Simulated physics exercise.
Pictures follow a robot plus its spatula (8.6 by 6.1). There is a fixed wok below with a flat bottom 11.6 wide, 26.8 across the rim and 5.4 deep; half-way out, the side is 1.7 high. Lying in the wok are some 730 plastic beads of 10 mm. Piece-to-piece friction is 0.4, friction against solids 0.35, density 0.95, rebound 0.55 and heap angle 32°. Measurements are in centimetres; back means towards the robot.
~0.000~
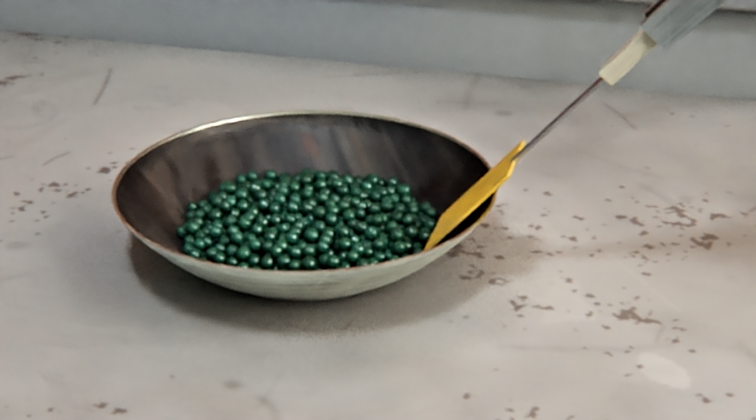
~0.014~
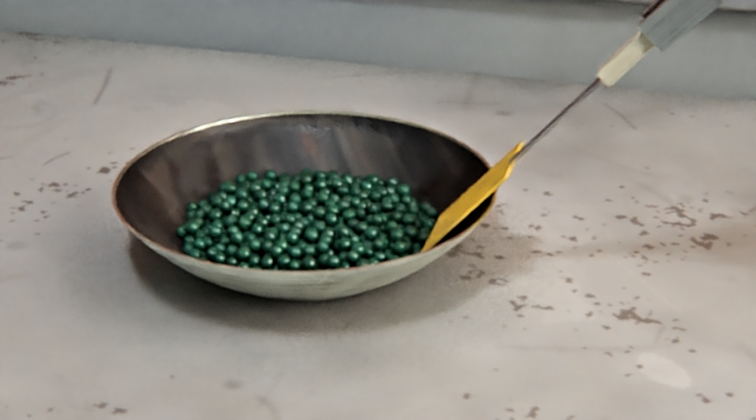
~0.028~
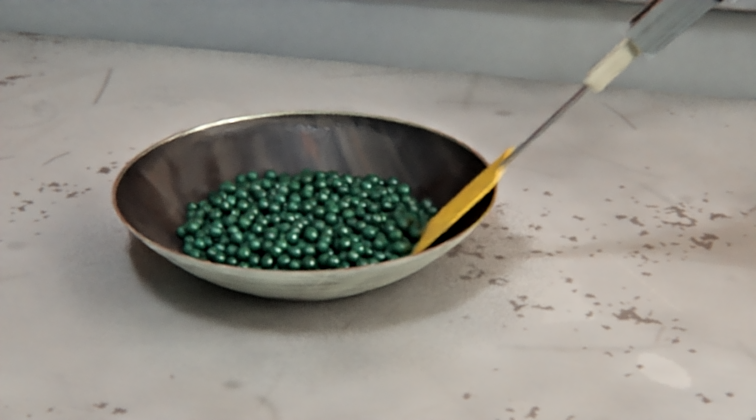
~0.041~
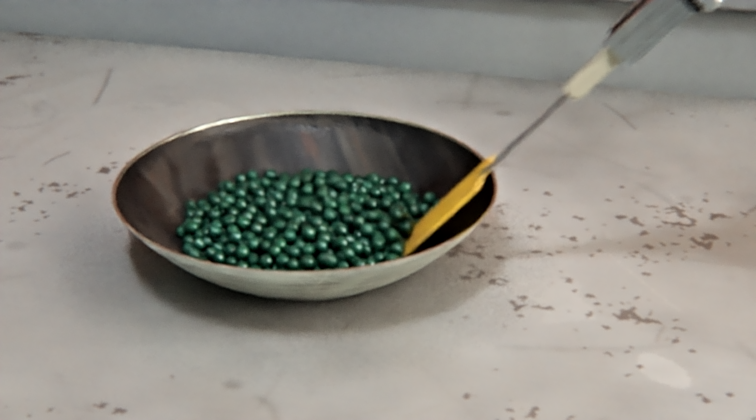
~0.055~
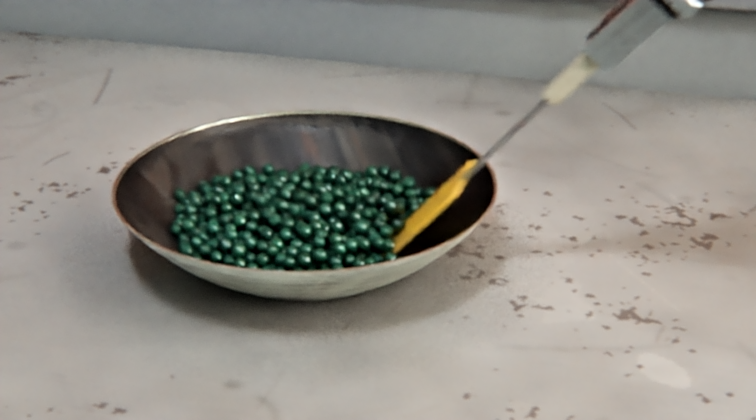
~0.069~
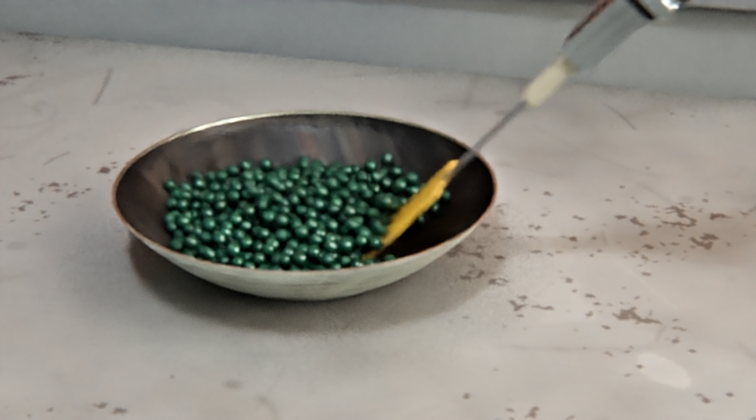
In a wok on a mottled surface, a yellow spatula pushes green beads to the left.
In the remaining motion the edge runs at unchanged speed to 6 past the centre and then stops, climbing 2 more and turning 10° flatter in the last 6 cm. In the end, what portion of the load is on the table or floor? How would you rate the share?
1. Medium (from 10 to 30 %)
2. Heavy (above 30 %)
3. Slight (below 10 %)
3, slight (below 10 %).
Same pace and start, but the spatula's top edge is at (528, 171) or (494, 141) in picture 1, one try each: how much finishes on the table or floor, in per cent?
Some 0 per cent, then some 5 per cent.
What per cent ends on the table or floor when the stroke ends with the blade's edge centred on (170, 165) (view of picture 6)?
About 30 per cent.
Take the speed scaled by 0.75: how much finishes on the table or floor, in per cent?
I'd put it around 0 per cent.
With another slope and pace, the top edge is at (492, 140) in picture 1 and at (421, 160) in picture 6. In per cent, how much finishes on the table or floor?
It works out to about 5 %, more or less.
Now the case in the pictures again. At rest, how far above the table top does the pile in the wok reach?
It reaches roughly 6.5 cm.
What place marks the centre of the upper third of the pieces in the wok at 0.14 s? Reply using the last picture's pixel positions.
Centre: Roughly (254, 199) in the last picture.
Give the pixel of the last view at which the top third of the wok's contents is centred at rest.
Close to pixel (193, 192).
After 0.10 s, sloping 49°, highest piece 7 above the table; 729 in the wok.
After 0.14 s, sloping 45°, highest piece 7 above the table; 729 in the wok.
After 0.35 s, sloping 39°, highest piece 7 above the table; 711 in the wok, 16 on the table or floor, 2 on the blade or in flight.
After 1.40 s, sloping 39°, highest piece 6 above the table; 710 in the wok, 19 on the table or floor.
At rest, 710 in the wok, 19 on the table or floor. That is 3 % on the table or floor.
